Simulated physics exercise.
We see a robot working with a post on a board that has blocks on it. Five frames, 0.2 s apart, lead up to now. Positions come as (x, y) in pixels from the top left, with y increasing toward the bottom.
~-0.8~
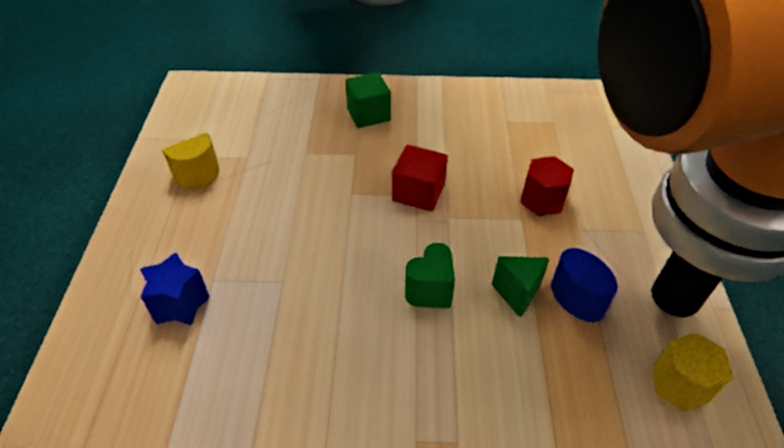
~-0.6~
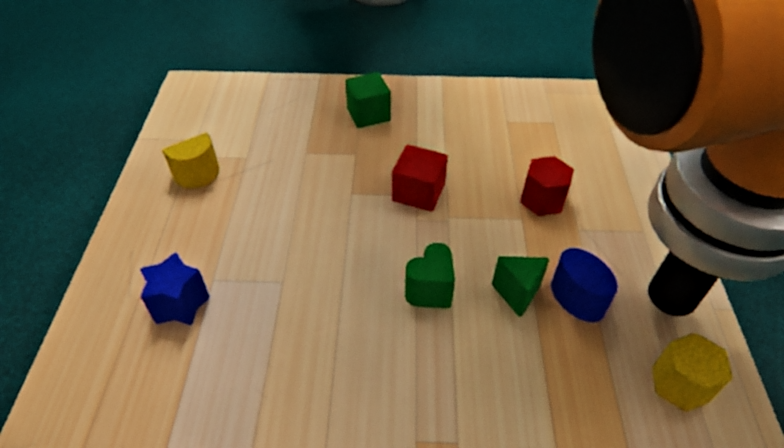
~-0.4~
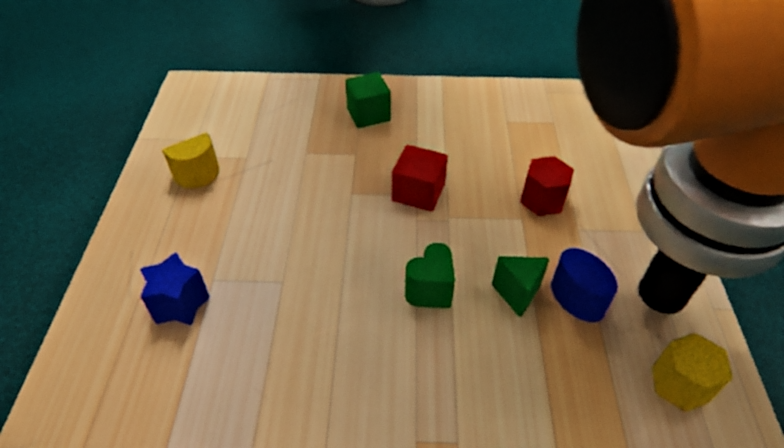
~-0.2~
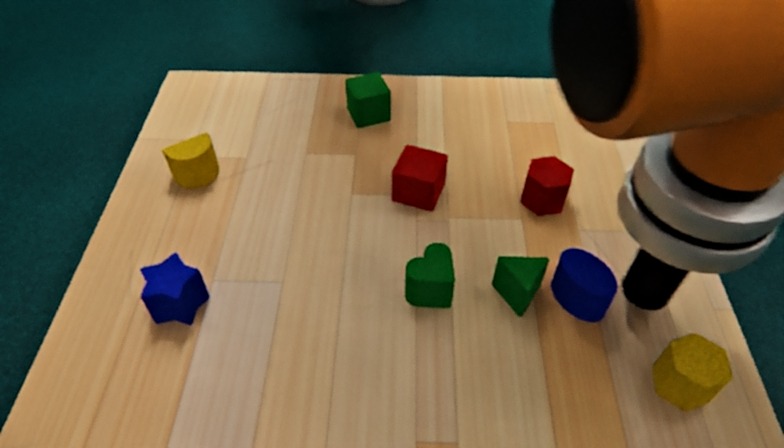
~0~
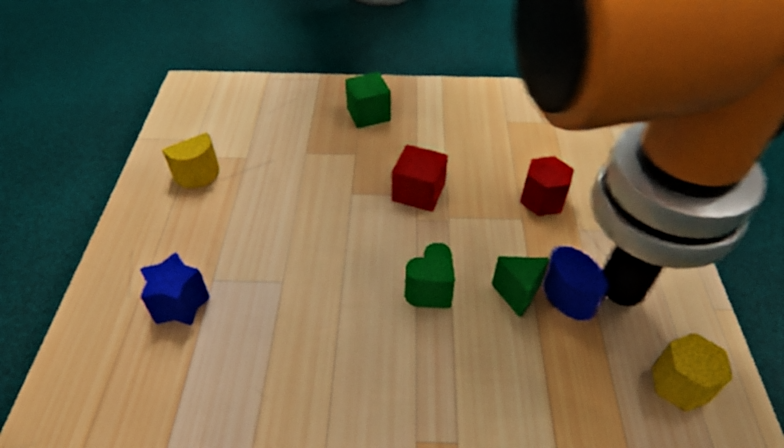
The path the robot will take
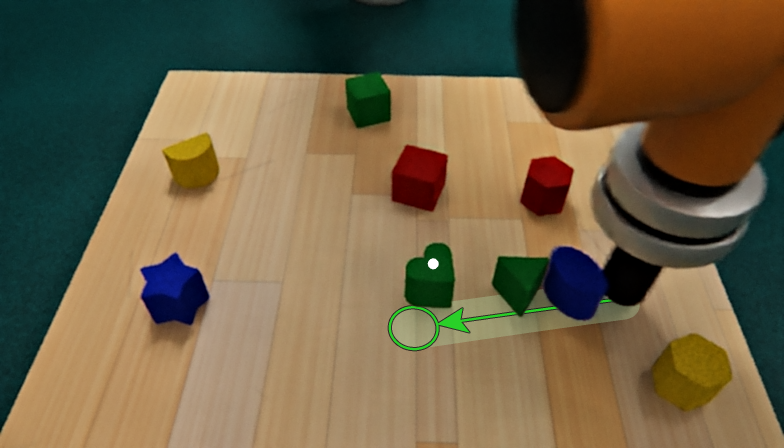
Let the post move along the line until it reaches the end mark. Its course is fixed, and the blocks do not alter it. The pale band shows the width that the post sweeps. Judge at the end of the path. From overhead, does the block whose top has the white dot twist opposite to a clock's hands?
That would be a yes.
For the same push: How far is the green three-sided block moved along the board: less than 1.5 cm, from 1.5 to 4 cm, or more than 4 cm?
Beyond 4 cm.
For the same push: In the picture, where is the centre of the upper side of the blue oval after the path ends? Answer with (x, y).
Its top centre lands on (471, 255).
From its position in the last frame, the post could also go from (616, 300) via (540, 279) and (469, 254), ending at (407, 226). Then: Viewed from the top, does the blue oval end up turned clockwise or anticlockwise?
Counterclockwise from above.
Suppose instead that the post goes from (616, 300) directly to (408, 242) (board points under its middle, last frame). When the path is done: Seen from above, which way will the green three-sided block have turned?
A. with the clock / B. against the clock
Correct choice: B.
Path on the board, from (616, 300) directly to (414, 328); the dot is on the green heart block.
On the path given first. One third of the way, post at (554, 296); green three-sided block at (479, 252), turned 20° anticlockwise; blue oval at (517, 260), turned 60° clockwise.
Two thirds of the way, post at (484, 305); green heart block at (419, 261), turned 20° anticlockwise; green three-sided block at (449, 230), turned 25° clockwise; blue oval at (472, 255), turned 105° clockwise.
At the end, post at (414, 315); green heart block at (418, 261), turned 20° anticlockwise; green three-sided block at (449, 230), turned 25° clockwise; blue oval at (471, 255), turned 105° clockwise; yellow hexagon in place.
